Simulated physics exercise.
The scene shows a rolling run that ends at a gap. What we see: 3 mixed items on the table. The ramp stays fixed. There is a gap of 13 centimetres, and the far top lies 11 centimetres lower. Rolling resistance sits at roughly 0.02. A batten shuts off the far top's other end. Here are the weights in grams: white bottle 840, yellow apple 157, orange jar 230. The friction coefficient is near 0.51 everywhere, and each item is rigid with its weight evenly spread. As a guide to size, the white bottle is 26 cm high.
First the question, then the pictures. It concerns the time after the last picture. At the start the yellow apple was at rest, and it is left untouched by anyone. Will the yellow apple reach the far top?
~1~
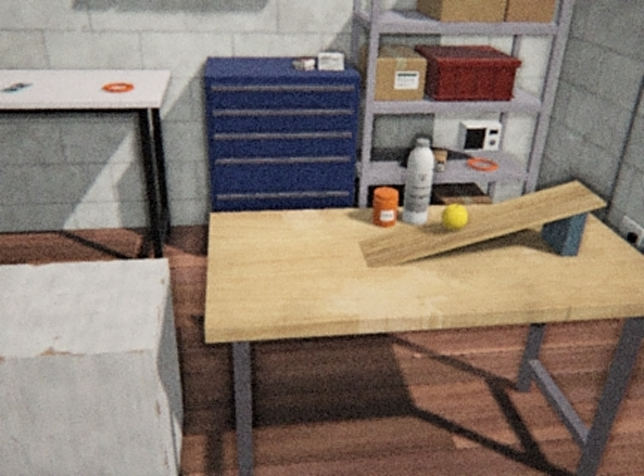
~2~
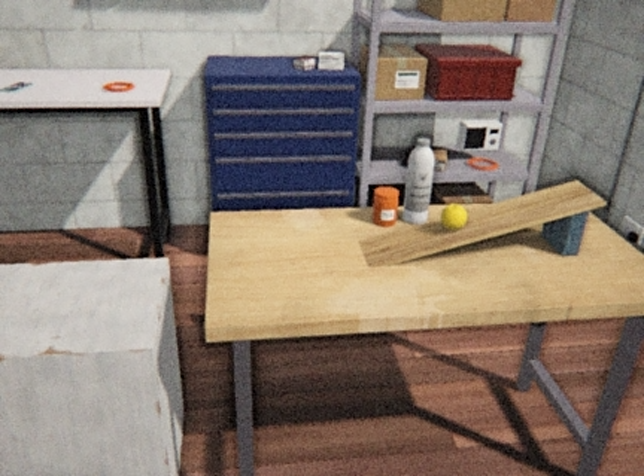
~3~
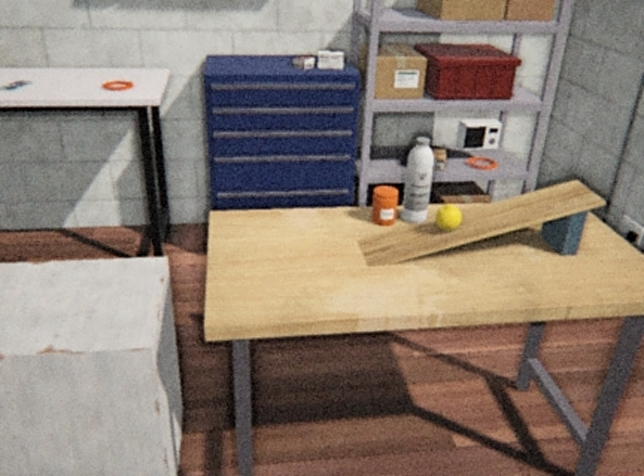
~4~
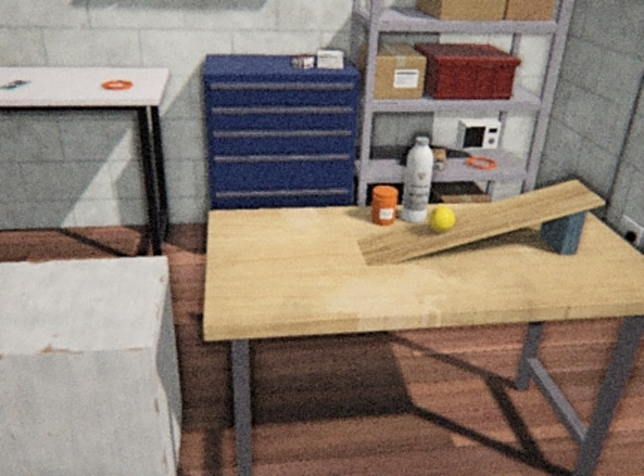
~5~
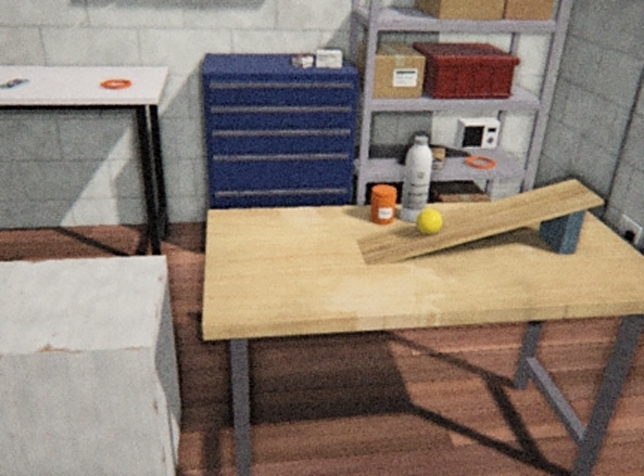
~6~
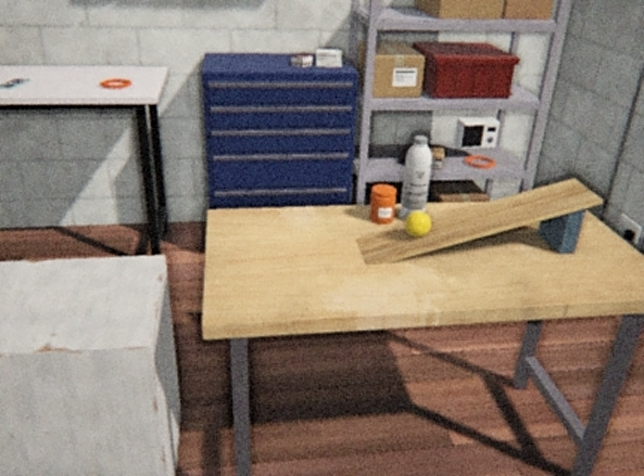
I think it makes the crossing.
Then, 0.30 s past the last view, edge 34 cm away; yellow apple near (333, 241).
Then, 0.60 s past the last view, edge 8 cm away; yellow apple near (234, 245).
Then, 0.90 s past the last view, 17 cm past the table's edge; yellow apple near (141, 285).
Then, 1.20 s past the last view, 40 cm past the table's edge; yellow apple near (51, 289).
Finally, 52 cm past the table's edge; the bystanders still in place (within 8 cm).
